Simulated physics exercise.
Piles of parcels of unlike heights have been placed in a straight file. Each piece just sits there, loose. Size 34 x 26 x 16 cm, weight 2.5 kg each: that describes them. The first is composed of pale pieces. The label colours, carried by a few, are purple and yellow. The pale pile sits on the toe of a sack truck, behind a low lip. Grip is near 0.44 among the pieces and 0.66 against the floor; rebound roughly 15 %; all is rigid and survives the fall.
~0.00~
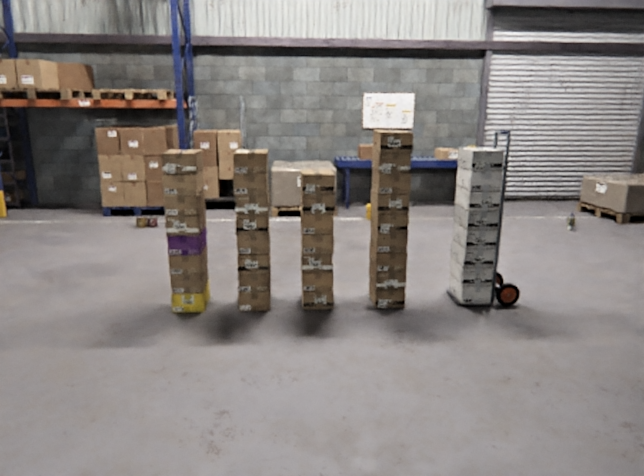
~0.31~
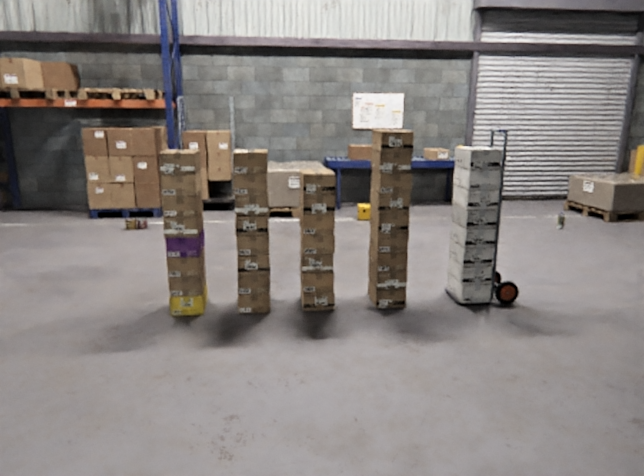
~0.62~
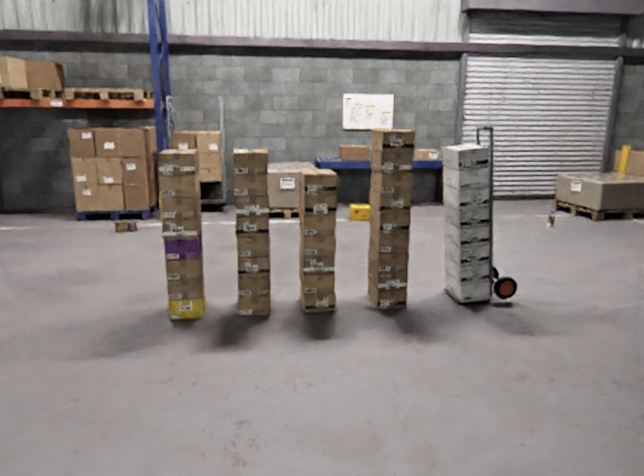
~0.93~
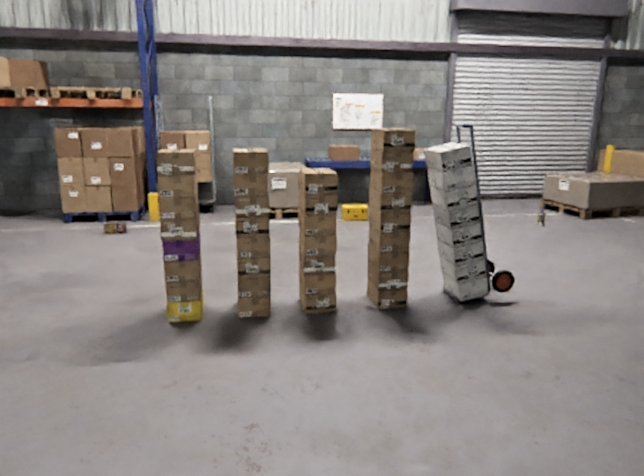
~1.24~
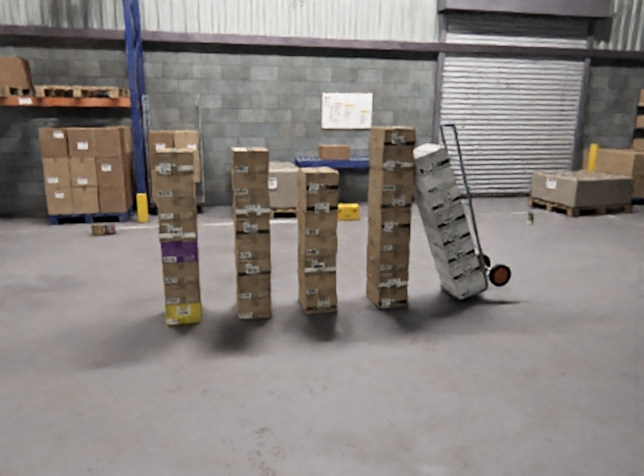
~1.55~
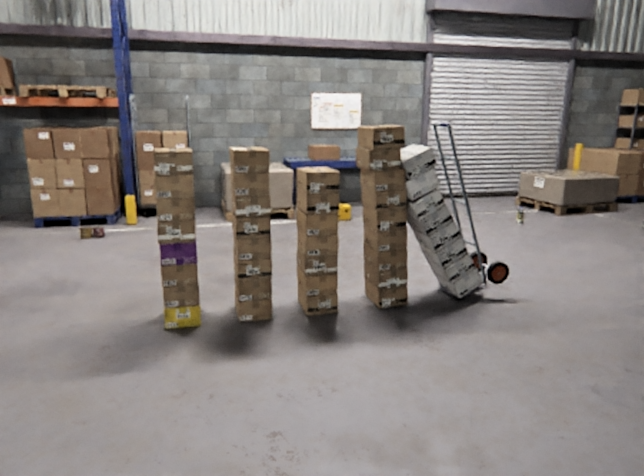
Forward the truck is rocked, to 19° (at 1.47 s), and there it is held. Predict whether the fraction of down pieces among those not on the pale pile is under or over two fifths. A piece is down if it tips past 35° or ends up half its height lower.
Over.
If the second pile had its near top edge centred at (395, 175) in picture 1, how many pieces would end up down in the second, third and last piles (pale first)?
Result: Second pile 7, third pile 6, last pile 7.
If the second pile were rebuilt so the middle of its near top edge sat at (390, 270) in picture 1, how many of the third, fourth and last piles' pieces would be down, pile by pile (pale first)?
The tally would be third 0, then fourth 0, then last 0.
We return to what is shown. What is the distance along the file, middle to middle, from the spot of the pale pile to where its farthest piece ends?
130 cm.
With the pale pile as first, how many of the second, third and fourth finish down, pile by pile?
From the second pile 8, from the third pile 7 and from the fourth pile 8.
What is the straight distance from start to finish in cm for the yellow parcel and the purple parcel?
About: Yellow 10, purple 120.
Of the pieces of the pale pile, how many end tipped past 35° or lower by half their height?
I count 8 pale pieces.
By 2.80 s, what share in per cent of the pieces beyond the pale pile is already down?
At that instant, 40 percent.
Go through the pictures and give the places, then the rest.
In the first frame (each place is the centre of the face we see best; the camera moves round a little), truck frame (506, 169) 0° forward; purple parcel (184, 246); yellow parcel (188, 303); the others all in place.
In the second frame, truck frame (503, 167) 1° forward; purple parcel (182, 248).
In the third frame, truck frame (491, 165) 6° forward, top of the pale pile leaning 6°; purple parcel (182, 250); the others all in place.
In the fourth frame, truck frame (475, 162) 12° forward, top of the pale pile leaning 12°; yellow parcel (184, 312); the others all in place.
In the fifth frame, truck frame (461, 160) 17° forward, top of the pale pile leaning 21°; purple parcel (179, 252); the others all in place.
In the sixth frame, truck frame (457, 160) 19° forward, top of the pale pile leaning 25°; purple parcel (179, 254); yellow parcel (183, 317); steepest lean 3°, the parcel at (389, 138); 8 have shifted.
By 2.18 s, 8 of the pale pile down; none of the 32 other parcels down, 16 disturbed.
By 2.80 s, 8 of the pale pile down; 13 of the 32 other parcels down; purple parcel tilted 5°.
By 3.46 s, 8 of the pale pile down; 32 of the 32 other parcels down; purple parcel on its side; yellow parcel tilted 38°.
When it is over (5.3 s), 8 of the pale pile down; 31 of the 32 other parcels down; purple parcel upside down; yellow parcel tilted 38°. That is 97 per cent. In pixels of the last frame, middles, purple parcel near (25, 319), yellow parcel near (170, 302).
